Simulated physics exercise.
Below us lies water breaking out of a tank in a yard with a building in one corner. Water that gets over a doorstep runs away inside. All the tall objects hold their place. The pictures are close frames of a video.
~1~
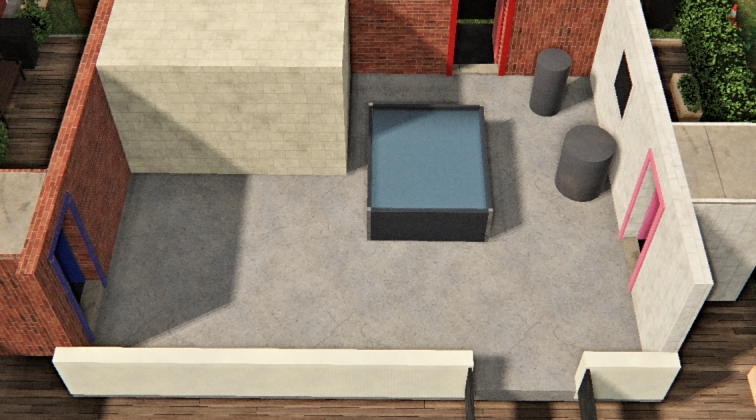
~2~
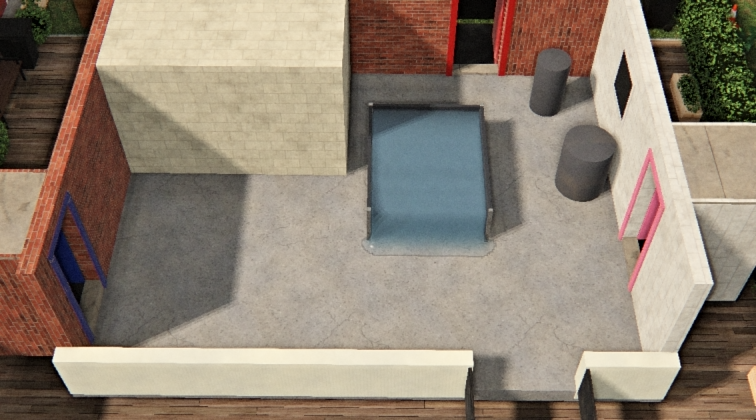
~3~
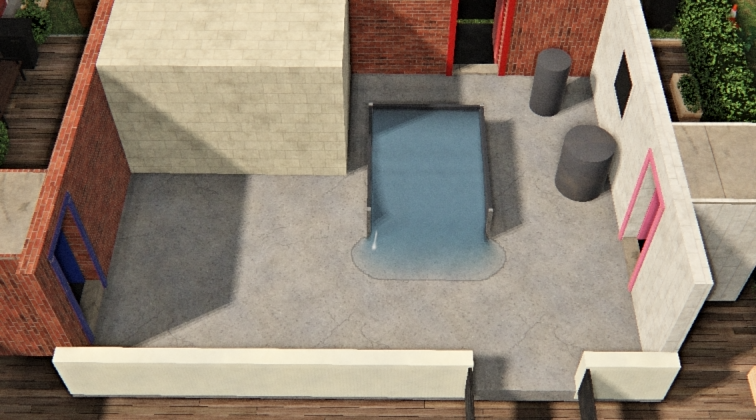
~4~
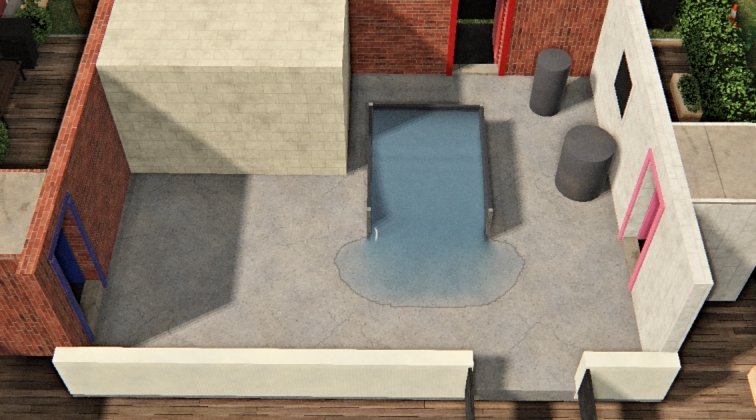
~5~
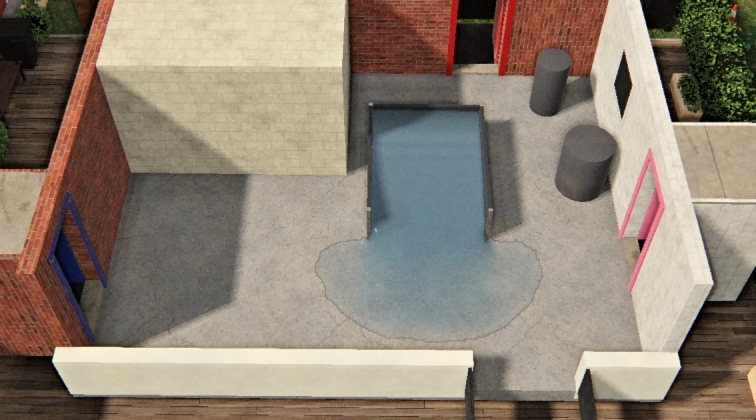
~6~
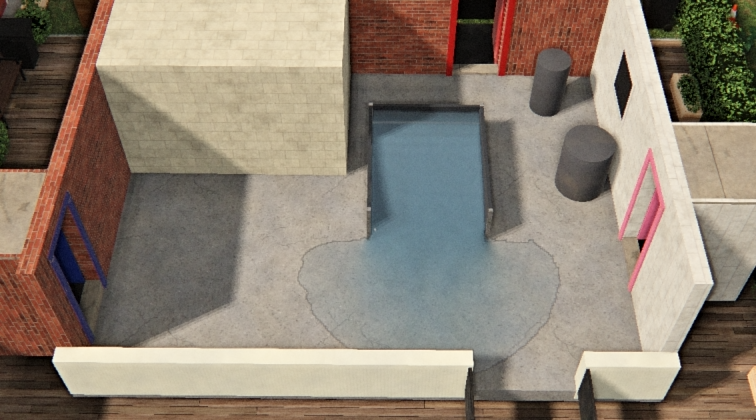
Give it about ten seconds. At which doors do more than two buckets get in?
One by one: The red door stays under that; the blue door stays under that; the pink door stays under that.
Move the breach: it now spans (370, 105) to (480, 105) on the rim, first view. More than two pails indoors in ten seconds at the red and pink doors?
My reading: The red one is over; the pink one lets less in.
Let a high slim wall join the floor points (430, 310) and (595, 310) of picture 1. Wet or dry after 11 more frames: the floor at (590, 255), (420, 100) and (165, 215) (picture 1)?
One after the other: Covered, not flooded, dry.
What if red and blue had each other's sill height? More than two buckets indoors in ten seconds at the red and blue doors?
Red lets less in, blue goes over.
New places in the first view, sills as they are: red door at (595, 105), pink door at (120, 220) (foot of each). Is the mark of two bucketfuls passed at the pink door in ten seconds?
My reading: The pink one takes less.
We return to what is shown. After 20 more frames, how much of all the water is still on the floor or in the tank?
Roughly 80 per cent.
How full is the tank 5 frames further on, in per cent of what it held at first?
Close to 54 %.
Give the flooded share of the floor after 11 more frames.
Roughly 35 per cent.
A moment on, water covers 30 % of the floor; the red door not reached, the blue door not reached, the pink door not reached.
Next, water covers 35 % of the floor; the red door not reached, the blue door not reached, the pink door not reached.
Then, water covers 50 % of the floor; the red door not reached, the blue door wet at the sill, nothing in, the pink door wet at the sill, nothing in.
Later, water covers 75 % of the floor; the red door not reached, the blue door wet at the sill, nothing in, the pink door wet at the sill, nothing in.
In the end, water covers 95 % of the floor; the red door wet at the sill, nothing in, the blue door wet at the sill, nothing in, the pink door wet at the sill, nothing in.
